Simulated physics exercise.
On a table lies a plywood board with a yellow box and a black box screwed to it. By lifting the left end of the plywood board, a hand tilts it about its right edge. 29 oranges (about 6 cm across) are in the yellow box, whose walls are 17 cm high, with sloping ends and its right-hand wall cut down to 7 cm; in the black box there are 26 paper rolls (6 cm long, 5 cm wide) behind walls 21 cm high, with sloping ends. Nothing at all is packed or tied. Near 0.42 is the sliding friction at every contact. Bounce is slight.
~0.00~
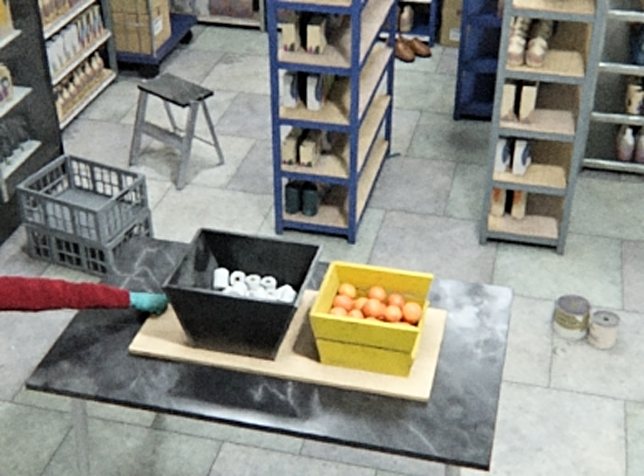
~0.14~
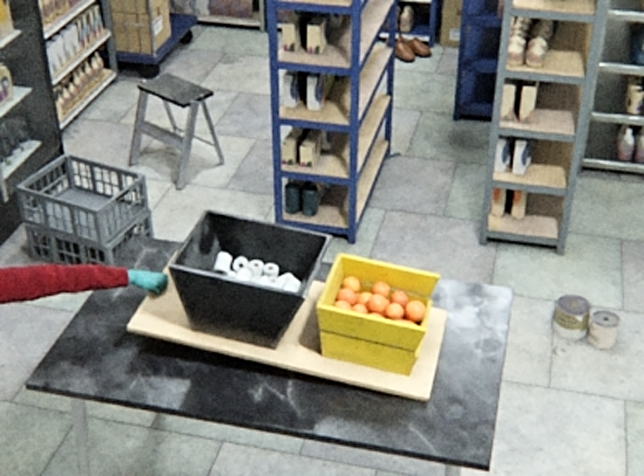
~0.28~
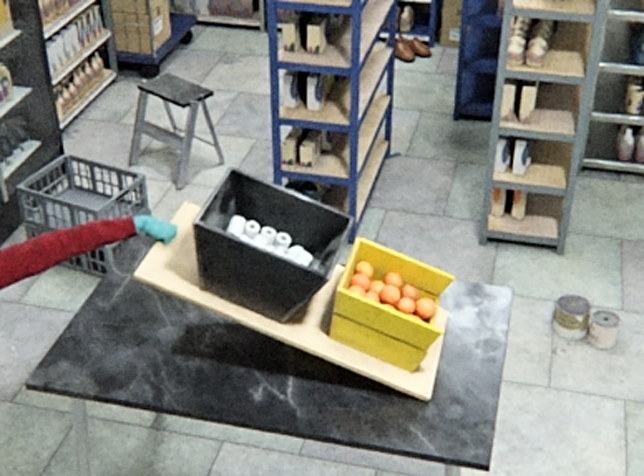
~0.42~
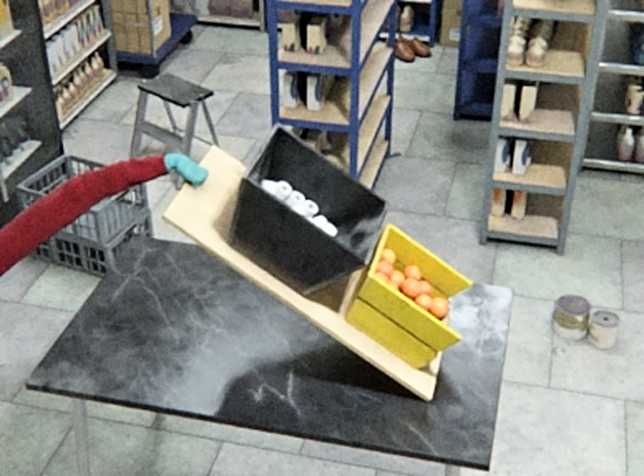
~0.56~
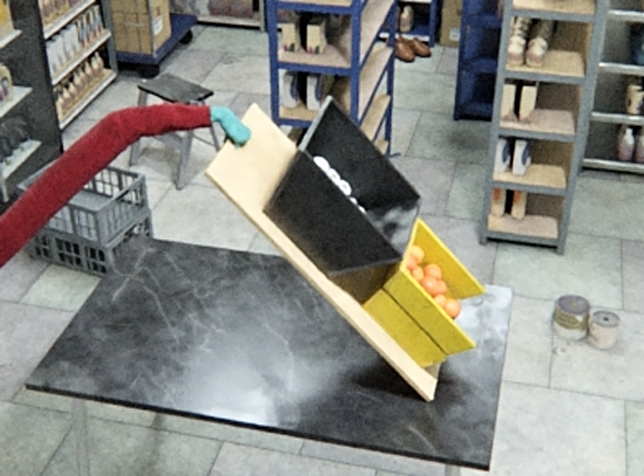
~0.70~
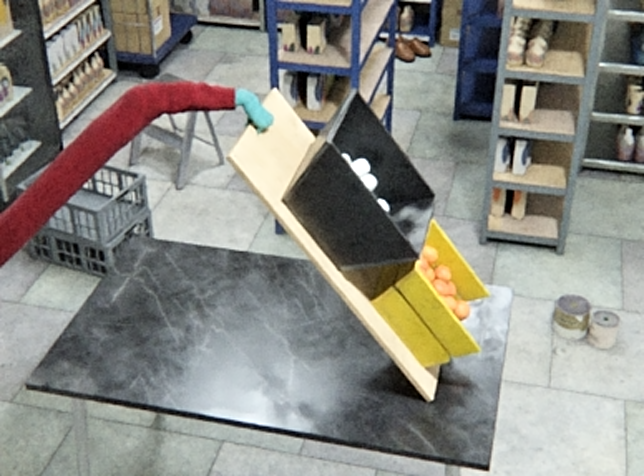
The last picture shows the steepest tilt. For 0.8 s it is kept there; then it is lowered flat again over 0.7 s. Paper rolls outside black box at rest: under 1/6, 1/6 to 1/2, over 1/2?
Escapees: Not even a sixth.
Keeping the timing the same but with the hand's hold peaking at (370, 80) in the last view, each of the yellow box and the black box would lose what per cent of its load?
Yellow box 70 %, black box 90 %.
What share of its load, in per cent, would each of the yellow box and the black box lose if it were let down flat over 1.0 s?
Well, that would cost the yellow box 40 per cent and the black box 0 per cent.
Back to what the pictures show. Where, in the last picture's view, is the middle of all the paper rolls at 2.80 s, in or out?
At about (261, 311) in pixels.
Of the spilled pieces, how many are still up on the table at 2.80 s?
About 8.
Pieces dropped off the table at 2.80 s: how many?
Estimated number of pieces: About 4.
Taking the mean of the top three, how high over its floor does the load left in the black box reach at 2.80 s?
I'd say some 12 cm high.
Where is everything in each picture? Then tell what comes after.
In the first picture (we follow the rim corner now nearest the camera), black box at (294, 304); yellow box at (420, 330); tilt 0°; nothing out yet.
Black box at (302, 295); yellow box at (427, 330); tilt 5°, in the second picture.
Black box at (327, 276); yellow box at (443, 332); tilt 18°, in the third picture.
Black box at (365, 261); yellow box at (462, 338); tilt 34°, in the fourth picture.
Black box at (403, 255); yellow box at (475, 346); tilt 47°, in the fifth picture.
Black box at (419, 255); yellow box at (481, 350); tilt 52°; nothing out yet, in the sixth picture.
After 1.04 s, tilt 52°; 4 of 29 out of the yellow box and 0 of 26 out of the black box.
After 1.46 s, tilt 52°; 10 of 29 out of the yellow box and 0 of 26 out of the black box.
After 2.04 s, tilt 7°; 12 of 29 out of the yellow box and 0 of 26 out of the black box.
When it is over (at 2.80 s), 12 of 29 out of the yellow box and 0 of 26 out of the black box. Asked share, 0 of 26, 0 per cent.
